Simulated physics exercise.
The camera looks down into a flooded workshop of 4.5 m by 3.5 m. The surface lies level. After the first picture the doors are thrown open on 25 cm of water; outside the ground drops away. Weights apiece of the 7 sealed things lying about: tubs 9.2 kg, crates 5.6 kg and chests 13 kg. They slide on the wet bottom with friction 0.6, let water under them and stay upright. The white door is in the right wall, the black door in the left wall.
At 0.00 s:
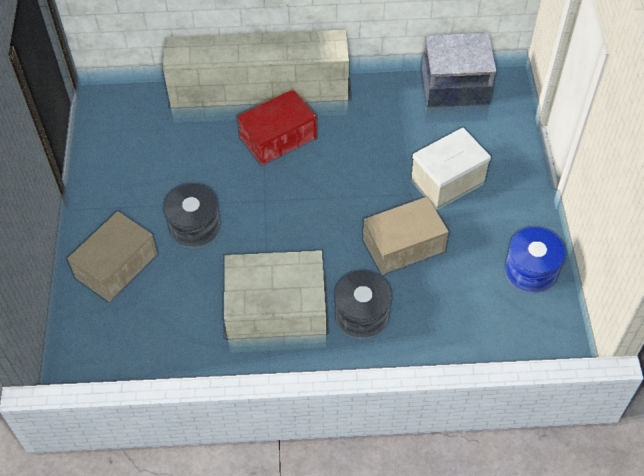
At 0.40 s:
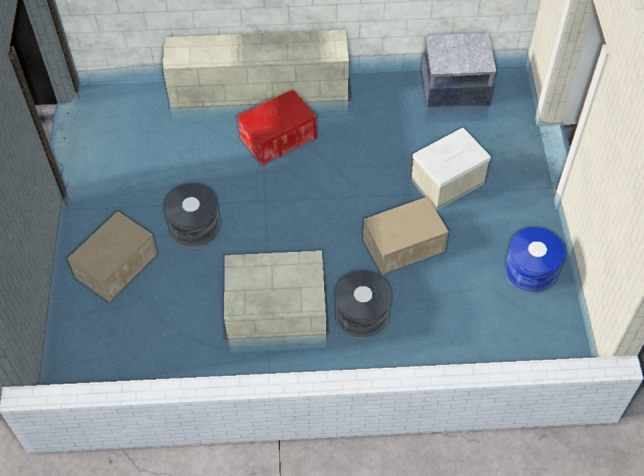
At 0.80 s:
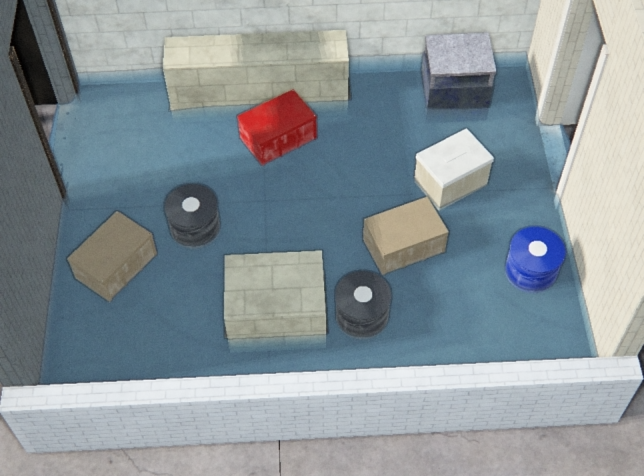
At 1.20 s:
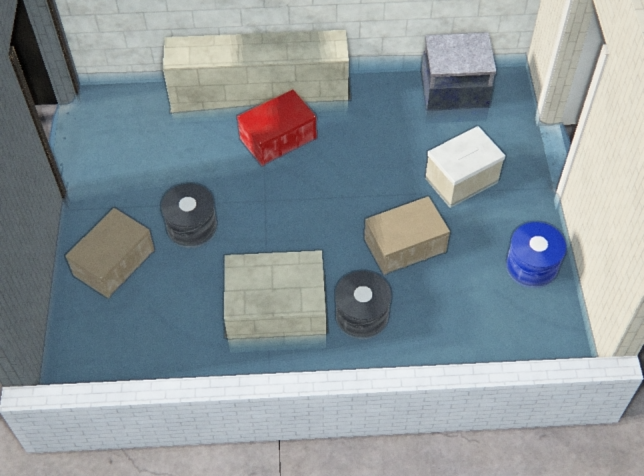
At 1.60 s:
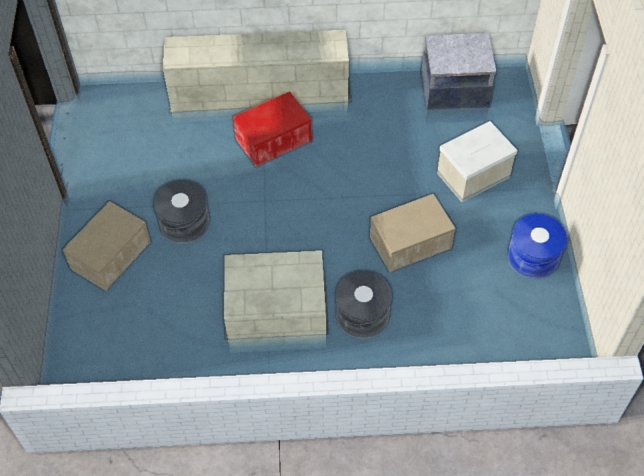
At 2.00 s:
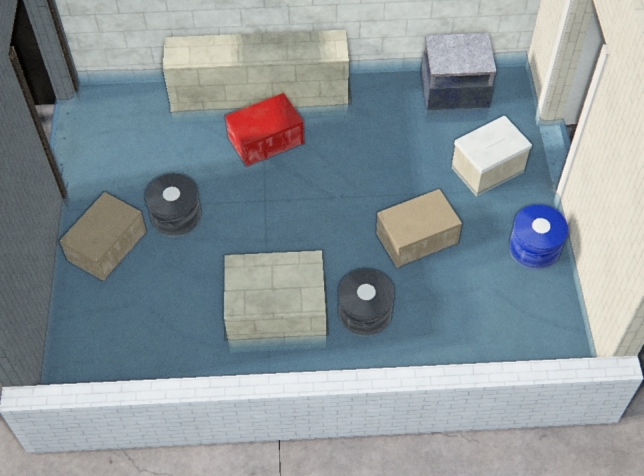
The video shows a flooded workshop where a black door on the left and a white door on the right open, then the white box drifts right while the red crate and a dark tub drift left, other floating objects shifting slightly.
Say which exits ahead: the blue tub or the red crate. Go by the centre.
First out is the blue one.
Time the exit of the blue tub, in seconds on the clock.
At about 4.5 s.
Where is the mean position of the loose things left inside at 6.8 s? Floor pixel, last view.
Around (324, 210).
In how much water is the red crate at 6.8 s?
Roughly 13 cm.
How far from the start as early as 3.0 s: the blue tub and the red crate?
Roughly 50 and 30 cm by then.
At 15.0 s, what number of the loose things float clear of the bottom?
At that moment 1.
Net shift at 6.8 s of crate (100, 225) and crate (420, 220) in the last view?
In turn: Gone out, 80 cm.
After 3.0 s the blue tub is near (545, 204), 0.5 m from its start, afloat; the red crate is near (249, 113), 0.3 m from its start, afloat; 0 of 7 are out; 7 afloat.
After 6.8 s the blue tub has gone out (at 4.7 s); the red crate is near (164, 109), 1.1 m from its start, afloat; 4 of 7 are out; 3 afloat.
After 11.0 s the blue tub has gone out (at 4.7 s); the red crate has gone out (at 9.7 s); 5 of 7 are out; 2 afloat.
After 15.0 s the blue tub has gone out (at 4.7 s); the red crate has gone out (at 9.7 s); 6 of 7 are out; 1 afloat.
